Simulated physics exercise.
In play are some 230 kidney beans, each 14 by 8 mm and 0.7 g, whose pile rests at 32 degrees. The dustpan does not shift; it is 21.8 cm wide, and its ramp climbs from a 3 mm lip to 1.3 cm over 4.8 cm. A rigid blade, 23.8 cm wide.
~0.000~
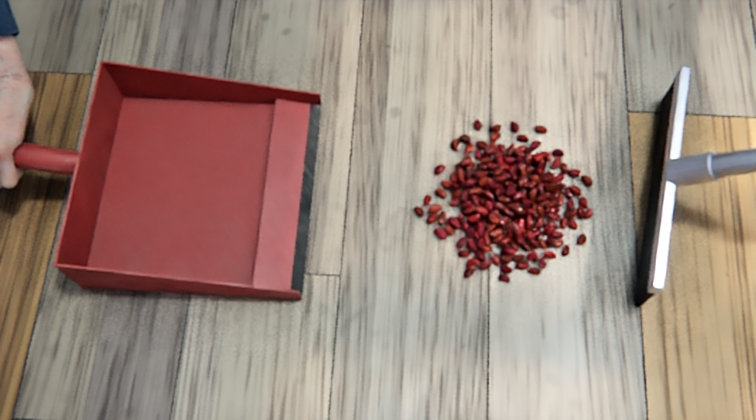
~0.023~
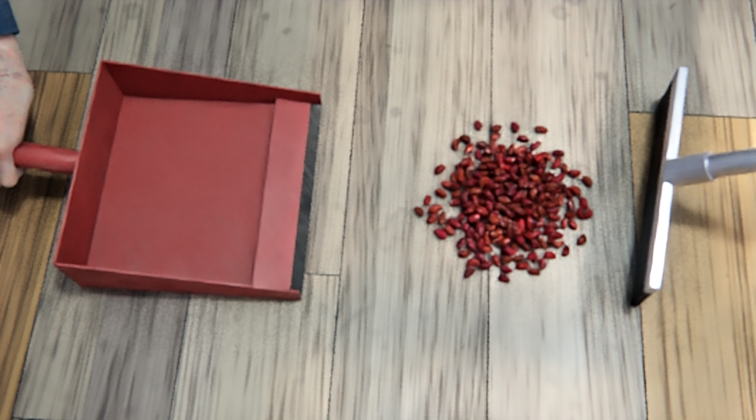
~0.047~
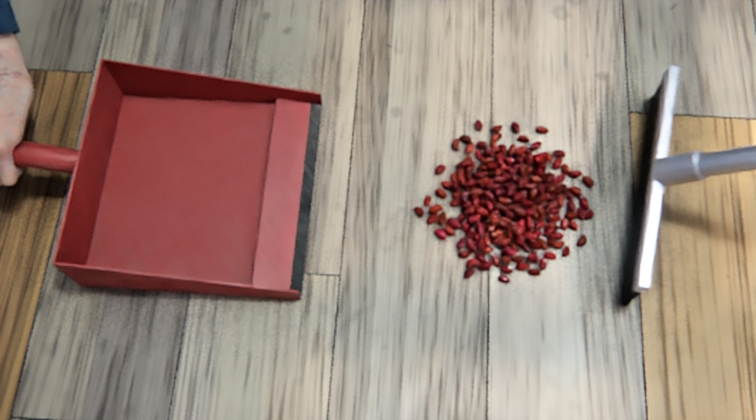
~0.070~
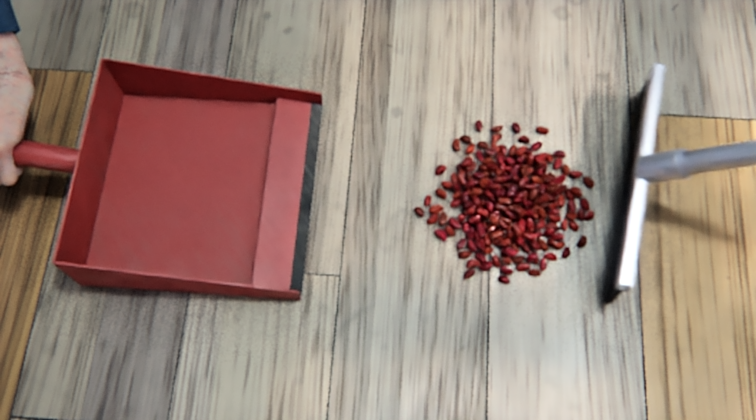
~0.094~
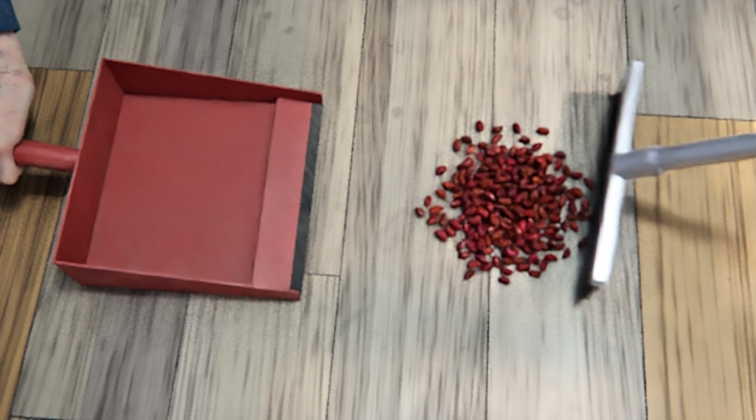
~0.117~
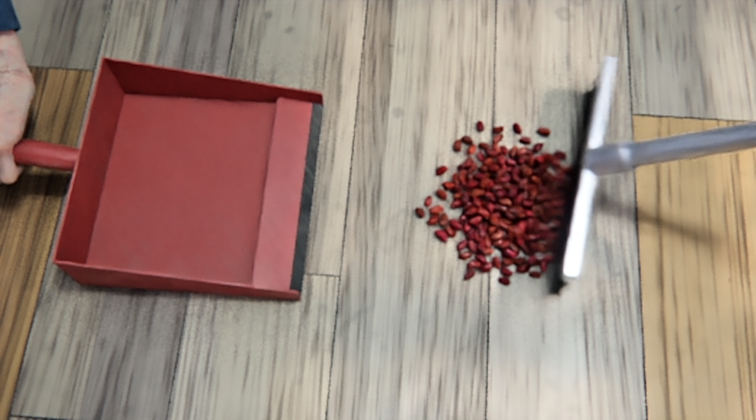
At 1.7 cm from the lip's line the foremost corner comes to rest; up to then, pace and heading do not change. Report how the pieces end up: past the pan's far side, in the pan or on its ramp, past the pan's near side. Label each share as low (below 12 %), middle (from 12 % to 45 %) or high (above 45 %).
Far side - middle; pan - high; near side - low.
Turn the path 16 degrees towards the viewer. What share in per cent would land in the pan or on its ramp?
Roughly 40 per cent.
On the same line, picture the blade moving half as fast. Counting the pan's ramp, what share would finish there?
Then some 35 in a hundred.
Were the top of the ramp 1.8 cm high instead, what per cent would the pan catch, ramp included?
In that case roughly 45 percent.
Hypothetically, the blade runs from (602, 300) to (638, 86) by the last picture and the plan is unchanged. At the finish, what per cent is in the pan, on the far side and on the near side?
Split: Pan = 20, far = 10, near = 5.
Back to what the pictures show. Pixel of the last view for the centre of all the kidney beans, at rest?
When it all comes to rest, the middle is near (285, 148).
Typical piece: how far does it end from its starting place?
It works out to roughly 26 cm.
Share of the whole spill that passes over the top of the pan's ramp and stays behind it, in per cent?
About 30 %.
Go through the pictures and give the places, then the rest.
Blade from (655, 288) to (681, 77), moved 0.0 cm, 0 of the pieces shifted so far; middle of the pieces at (505, 200); pan at (188, 191), in the first picture.
Blade from (651, 288) to (679, 77), moved 0.3 cm, 0 of the pieces shifted so far; middle of the pieces at (505, 200), in the second picture.
Blade from (640, 287) to (670, 76), moved 1.3 cm, 0 of the pieces shifted so far; middle of the pieces at (505, 201), in the third picture.
Blade from (623, 284) to (655, 74), moved 2.9 cm, 0 of the pieces shifted so far; middle of the pieces at (505, 201), in the fourth picture.
Blade from (598, 280) to (633, 71), moved 5.3 cm, 0 of the pieces shifted so far; middle of the pieces at (506, 202), in the fifth picture.
Blade from (568, 275) to (607, 67), moved 8.0 cm, 32 of the pieces shifted so far; middle of the pieces at (506, 202); pan at (189, 189). Its pace works out near 1.19 m/s, heading 8 degrees away from the viewer's side, in the sixth picture.
Then, at 0.23 s, middle of the blade 14 cm from the lip; 0 % over the lip, far side 5 %, near side 0 %.
After 0.30 s, middle of the blade 6 cm from the lip; 0 % over the lip, far side 15 %, near side 5 %.
After 0.51 s, middle of the blade 4 cm from the lip; 50 % over the lip, far side 20 %, near side 5 %.
In the end, at 2.6 s, far side 20 %, pan 50 %, near side 5 %, in front of the lip or behind the blade 25 %.
